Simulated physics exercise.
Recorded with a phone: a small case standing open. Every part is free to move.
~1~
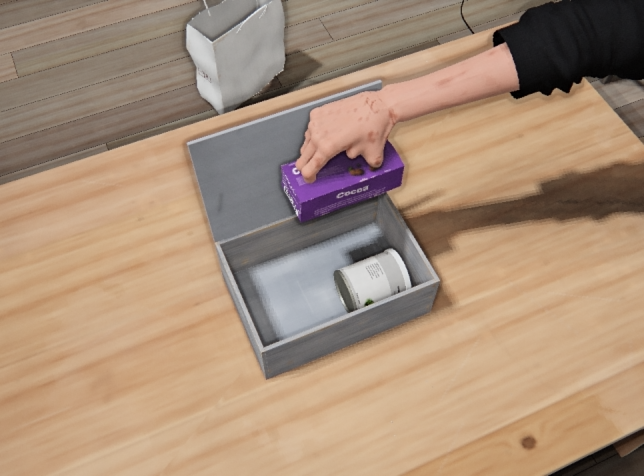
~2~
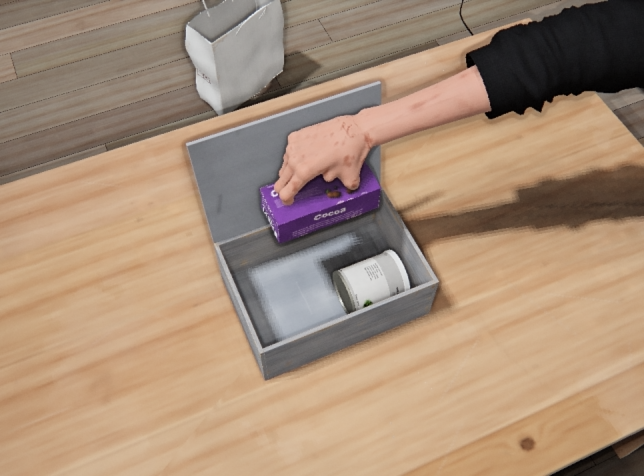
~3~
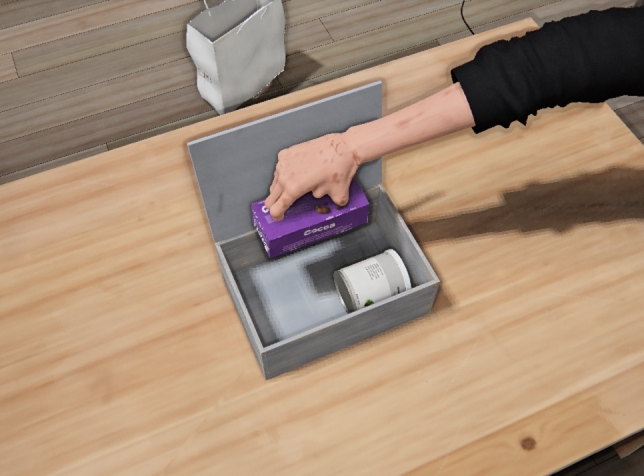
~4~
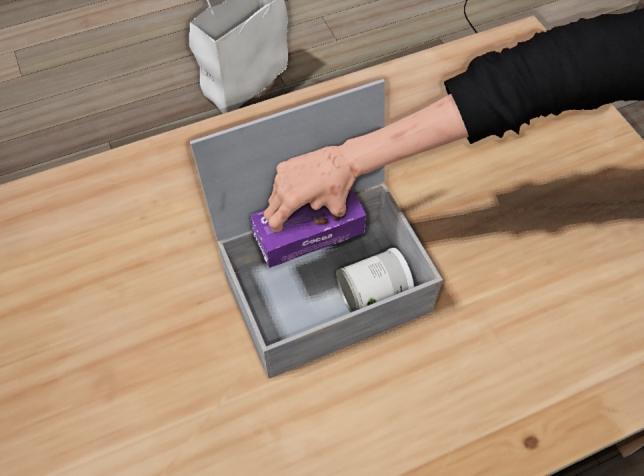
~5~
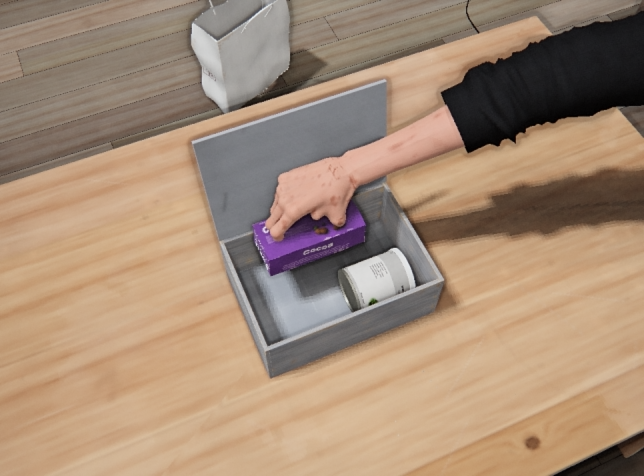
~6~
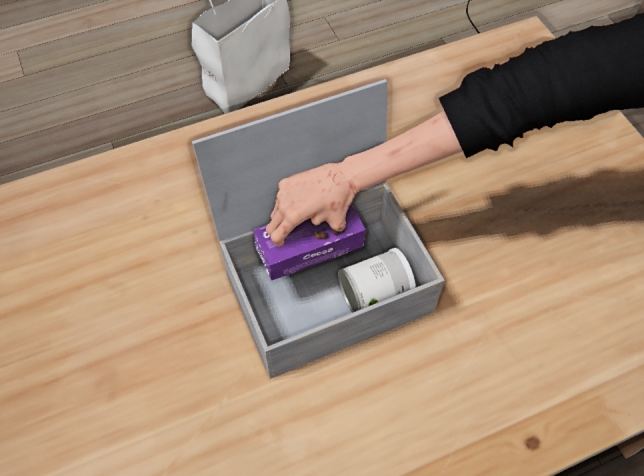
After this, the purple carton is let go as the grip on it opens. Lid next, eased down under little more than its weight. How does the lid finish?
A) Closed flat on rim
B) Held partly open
A.
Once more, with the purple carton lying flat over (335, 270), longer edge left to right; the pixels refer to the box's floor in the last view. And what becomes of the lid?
Note: It lowers fully.
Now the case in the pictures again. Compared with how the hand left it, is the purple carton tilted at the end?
Observation: The purple carton keeps the set orientation.
Then, 1.20 s on from there, lid starting down; purple carton shifted a little near (310, 265).
Then, 1.80 s on from there, lid 42° above the rim; purple carton shifted a little near (310, 265).
In the end, lid shut; moved from the start, purple carton; white tin unmoved. At the end, from the last picture's camera, purple carton near (310, 265).
